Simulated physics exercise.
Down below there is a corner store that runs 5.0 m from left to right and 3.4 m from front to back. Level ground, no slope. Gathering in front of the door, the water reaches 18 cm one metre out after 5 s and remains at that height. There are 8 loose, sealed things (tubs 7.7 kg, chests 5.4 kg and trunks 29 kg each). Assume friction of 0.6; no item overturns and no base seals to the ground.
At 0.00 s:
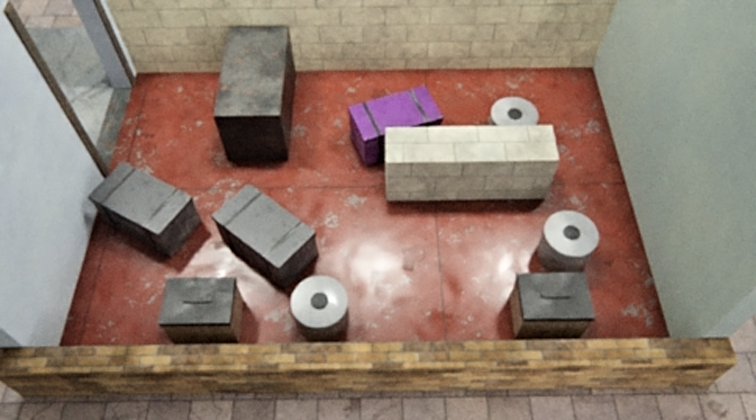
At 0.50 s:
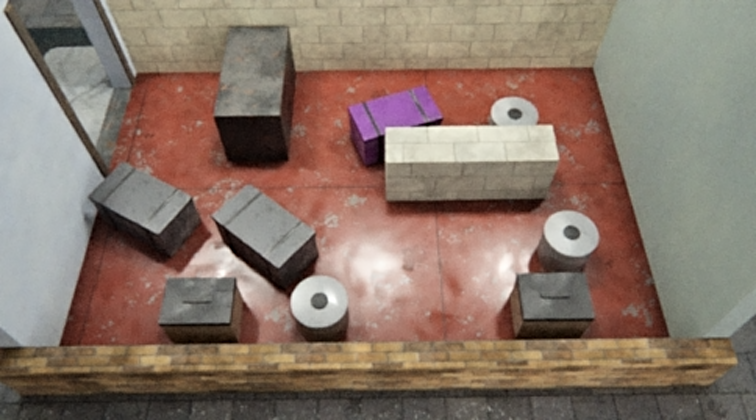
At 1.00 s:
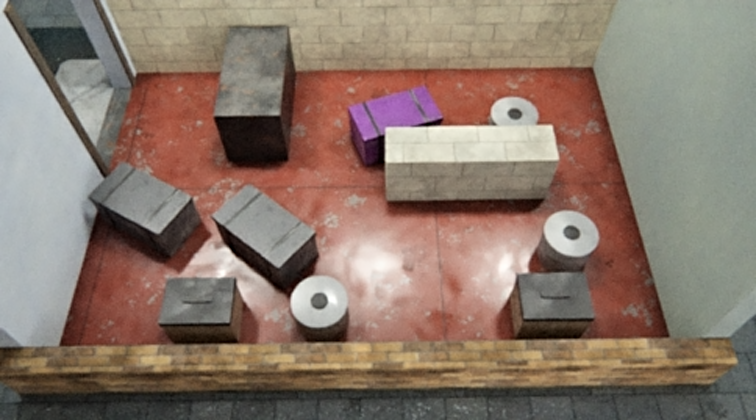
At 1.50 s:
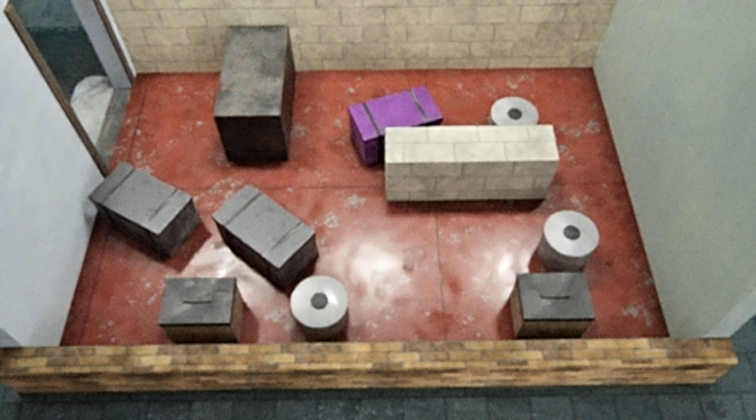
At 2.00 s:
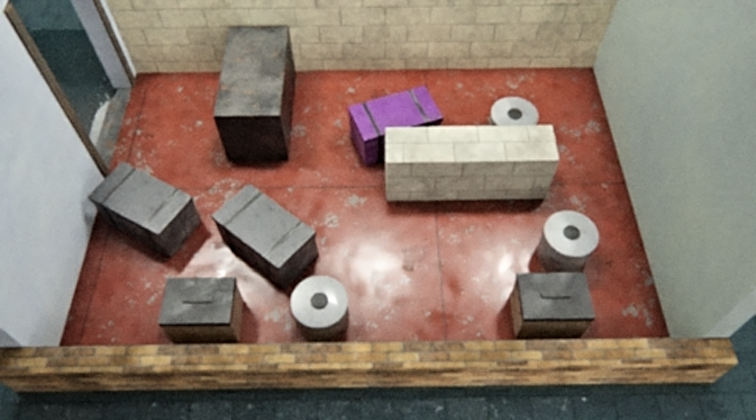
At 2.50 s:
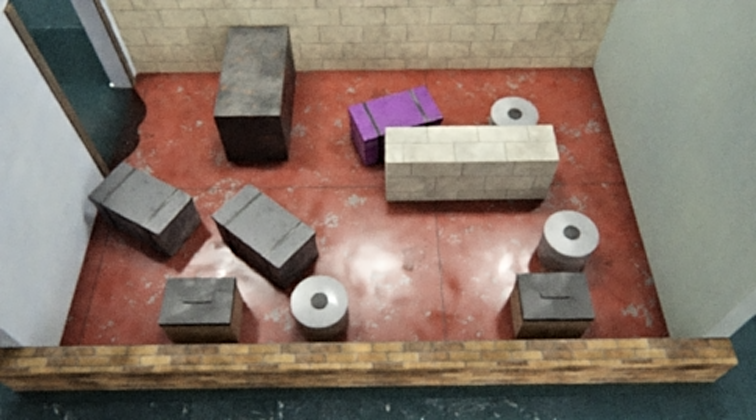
At first, pale paving surrounds a red-floored store holding dark chests, silvery round objects, a pale block and a purple trunk. The ground outside then darkens to blue-green as water gathers, and finally a small, dark patch edges through the doorway at left, while everything inside stays still.
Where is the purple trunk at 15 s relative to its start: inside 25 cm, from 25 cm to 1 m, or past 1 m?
It should linger near its start.
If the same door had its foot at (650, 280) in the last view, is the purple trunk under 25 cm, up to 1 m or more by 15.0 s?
Then the purple trunk stays put.
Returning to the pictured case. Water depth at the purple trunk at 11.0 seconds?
Roughly 4 cm deep.
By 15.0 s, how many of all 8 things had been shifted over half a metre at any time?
The total is 6.
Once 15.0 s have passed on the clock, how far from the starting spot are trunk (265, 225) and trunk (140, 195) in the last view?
In that order: 50 cm, 80 cm.
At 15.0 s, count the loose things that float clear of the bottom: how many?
Tally: 6 of them.
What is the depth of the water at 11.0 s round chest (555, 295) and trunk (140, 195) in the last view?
I'd put it at 4 cm and 9 cm respectively.
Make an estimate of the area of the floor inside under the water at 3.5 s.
Some 1.0 m2 of it.
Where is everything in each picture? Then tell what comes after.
The first picture shows the purple trunk at (395, 112) rests on the ground; water covers 0.0 m2; 0 of 8 have shifted.
The second picture shows the purple trunk at (395, 112), on the bottom; water covers 0.0 m2; 0 of 8 have shifted.
The third picture shows the purple trunk at (395, 112), on the bottom; water covers 0.0 m2; 0 of 8 have shifted.
The fourth picture shows the purple trunk at (395, 112) rests on the ground; 0.0 m2 under water; 0 of 8 have shifted.
The fifth picture shows the purple trunk at (395, 112), on the bottom; 0.0 m2 under water; 0 of 8 have shifted.
The sixth picture shows the purple trunk at (395, 112) rests on the ground; 0.1 m2 under water; 0 of 8 have shifted.
After 3.5 s the purple trunk is near (395, 112), 0.0 m from its start, aground; 0 afloat.
After 6.8 s the purple trunk is near (395, 112), 0.0 m from its start, aground; 0 afloat.
After 11.0 s the purple trunk is near (395, 112), 0.0 m from its start, aground; 4 afloat.
After 15.0 s the purple trunk is near (395, 112), 0.0 m from its start, aground; 6 afloat.
